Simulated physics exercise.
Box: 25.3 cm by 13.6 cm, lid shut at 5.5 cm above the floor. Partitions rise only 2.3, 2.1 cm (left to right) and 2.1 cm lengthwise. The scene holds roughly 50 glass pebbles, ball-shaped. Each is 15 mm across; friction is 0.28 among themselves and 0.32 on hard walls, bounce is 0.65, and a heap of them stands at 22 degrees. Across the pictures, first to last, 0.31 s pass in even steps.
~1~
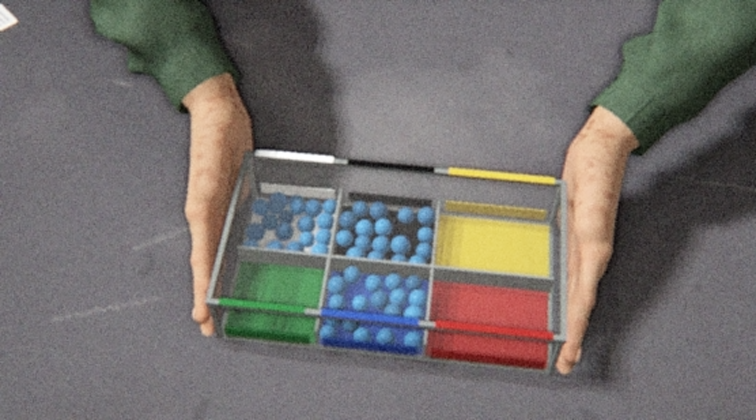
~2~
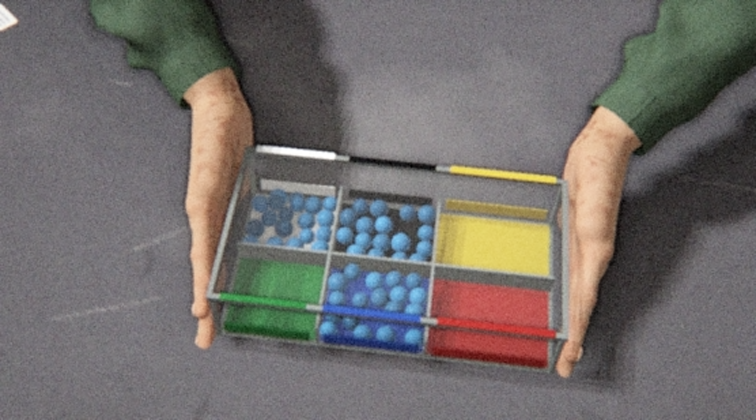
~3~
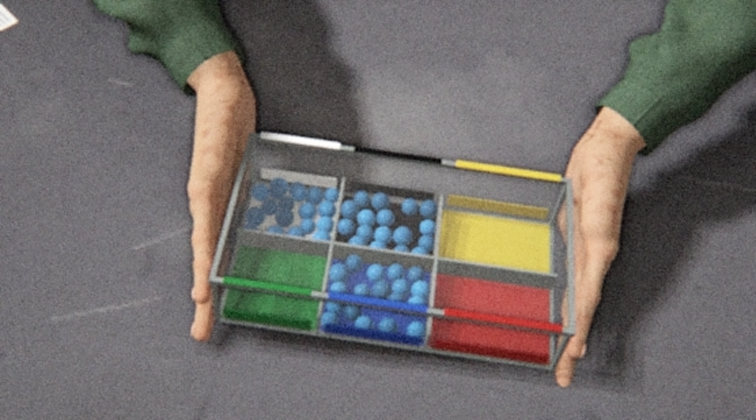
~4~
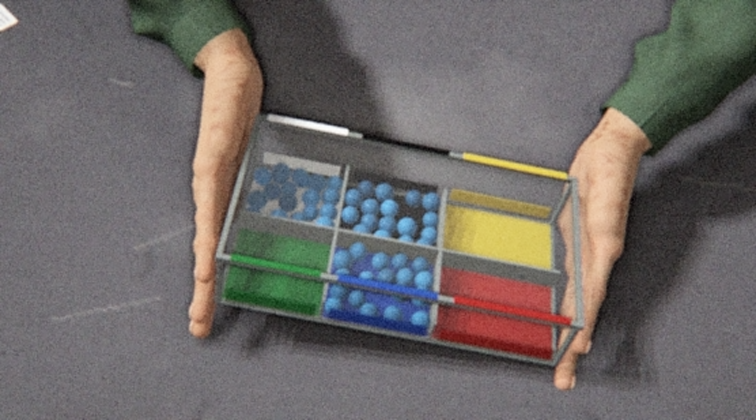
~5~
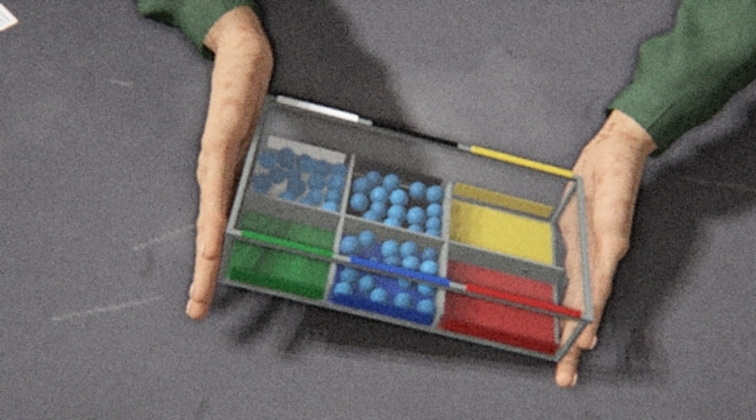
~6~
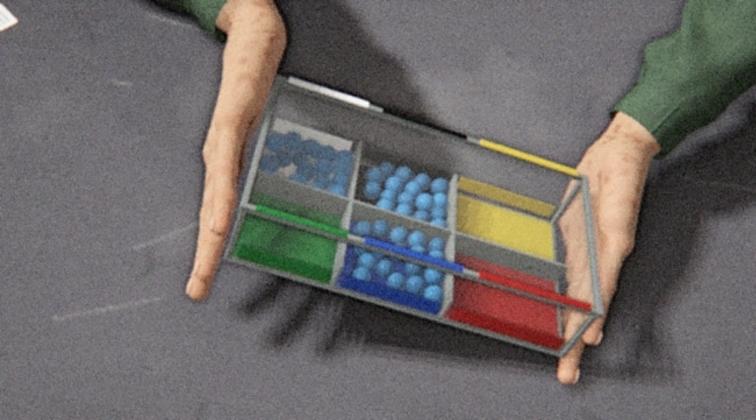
A clear, divided box held between two hands tilts steadily as the left hand raises its left side, while blue balls shift within the white, black and blue compartments and the green, yellow and red ones stay empty.
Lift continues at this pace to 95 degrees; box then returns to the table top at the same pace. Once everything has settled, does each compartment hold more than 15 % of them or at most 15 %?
Red: At most 15 %; blue: At most 15 %; green: At most 15 %; yellow: More than 15 %; white: At most 15 %; black: At most 15 %.
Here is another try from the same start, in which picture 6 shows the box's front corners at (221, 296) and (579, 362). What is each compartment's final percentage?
Red 80, blue 15, green 0, yellow 0, white 0, black 0.
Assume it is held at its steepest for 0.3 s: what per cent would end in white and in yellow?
In per cent: White 0, yellow 85.
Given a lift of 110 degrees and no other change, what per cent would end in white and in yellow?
In that case white 0; yellow 90.
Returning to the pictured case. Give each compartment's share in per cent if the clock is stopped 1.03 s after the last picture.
Red = 5, blue = 30, green = 0, yellow = 5, white = 30, black = 30 (per cent).
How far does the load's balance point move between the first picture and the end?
Net shift: Approx. 11.5 cm.
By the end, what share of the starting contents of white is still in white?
My estimate is roughly 10 percent.
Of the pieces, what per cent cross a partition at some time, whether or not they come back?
Around 95 percent.
Then, 1.03 s after the last picture, tilt 94 degrees; red 5 %, blue 30 %, yellow 5 %, white 30 %, black 30 %.
Then, 1.72 s after the last picture, tilt 41 degrees; red 5 %, yellow 85 %, black 5 %.
Then, 2.44 s after the last picture, tilt 0 degrees; red 5 %, yellow 85 %, black 5 %.
In the end, red 5 %, blue 0 %, green 0 %, yellow 85 %, white 0 %, black 5 %.
